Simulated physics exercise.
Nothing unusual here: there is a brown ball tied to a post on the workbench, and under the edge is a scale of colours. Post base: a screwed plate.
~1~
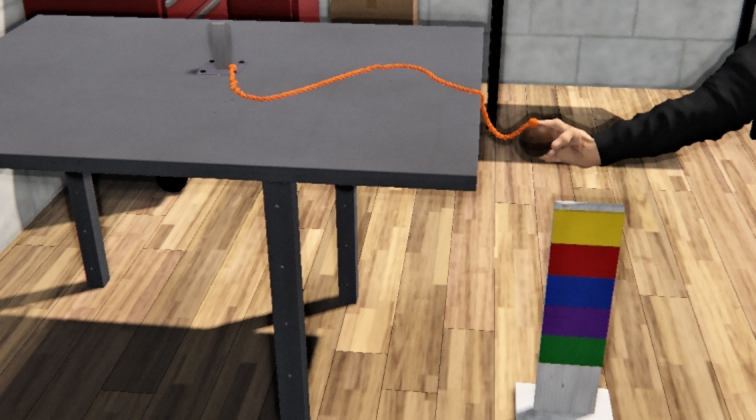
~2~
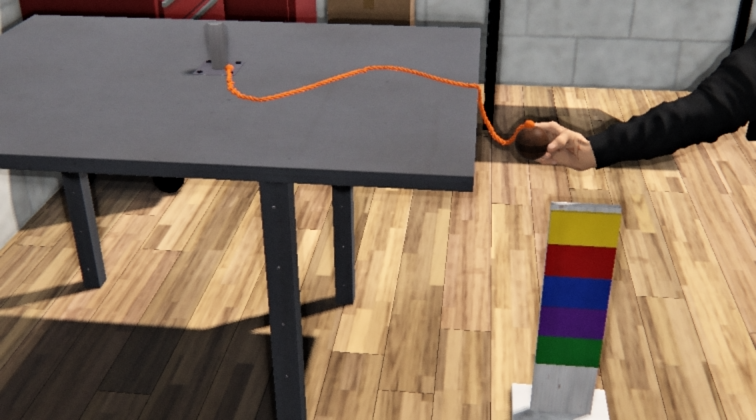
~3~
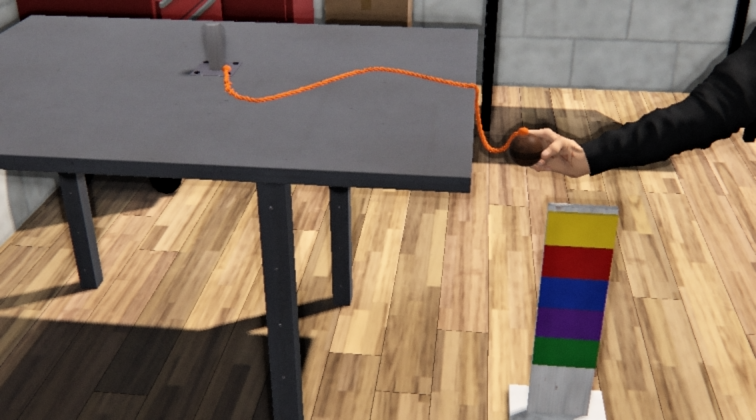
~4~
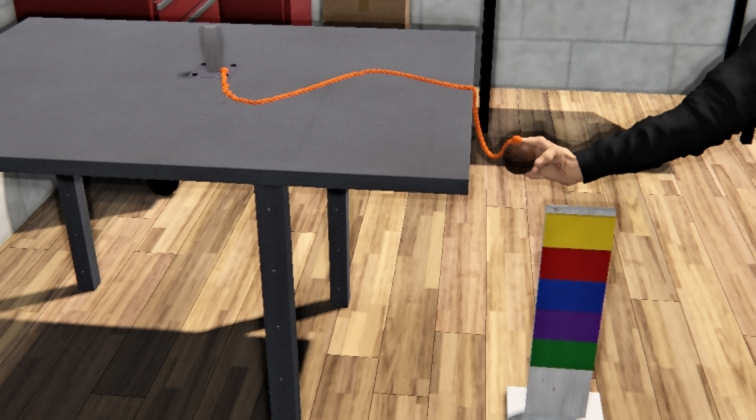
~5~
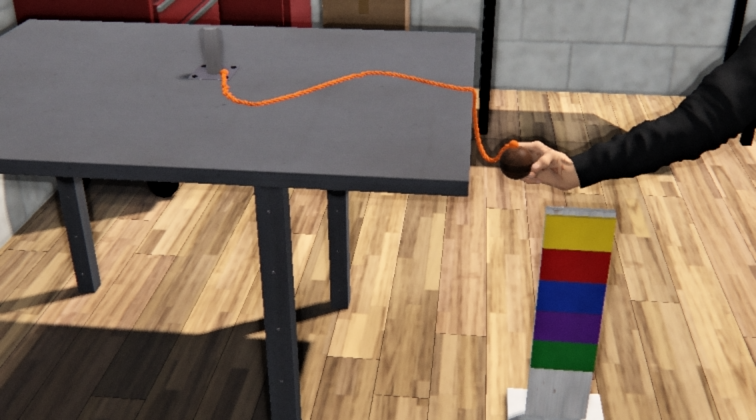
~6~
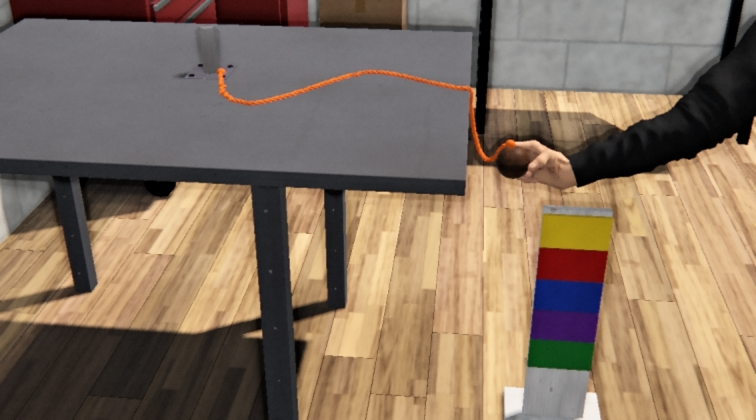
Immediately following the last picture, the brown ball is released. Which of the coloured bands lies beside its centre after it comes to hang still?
The purple band lies beside it.
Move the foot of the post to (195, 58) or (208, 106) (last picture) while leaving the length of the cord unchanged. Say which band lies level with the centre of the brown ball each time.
First try: Blue; second try: Green.
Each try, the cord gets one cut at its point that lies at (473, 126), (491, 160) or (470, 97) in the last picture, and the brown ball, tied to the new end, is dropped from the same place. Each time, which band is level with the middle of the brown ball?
One at a time, the answers are: Red; blue; yellow.
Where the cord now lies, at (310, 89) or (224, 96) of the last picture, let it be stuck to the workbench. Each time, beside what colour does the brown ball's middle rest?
In order: Red; blue.
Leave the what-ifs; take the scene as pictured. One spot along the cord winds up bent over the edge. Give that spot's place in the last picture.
Answer: The point at (377, 73).
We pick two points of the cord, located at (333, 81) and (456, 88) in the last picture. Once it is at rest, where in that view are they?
The first moves to (418, 96), the second to (465, 195).
Soon after, ball near (501, 283); level with blue.
After that, ball near (440, 303); level with purple.
And then, ball near (467, 317); level with purple.
In the end, ball near (457, 316); level with purple. At purple.
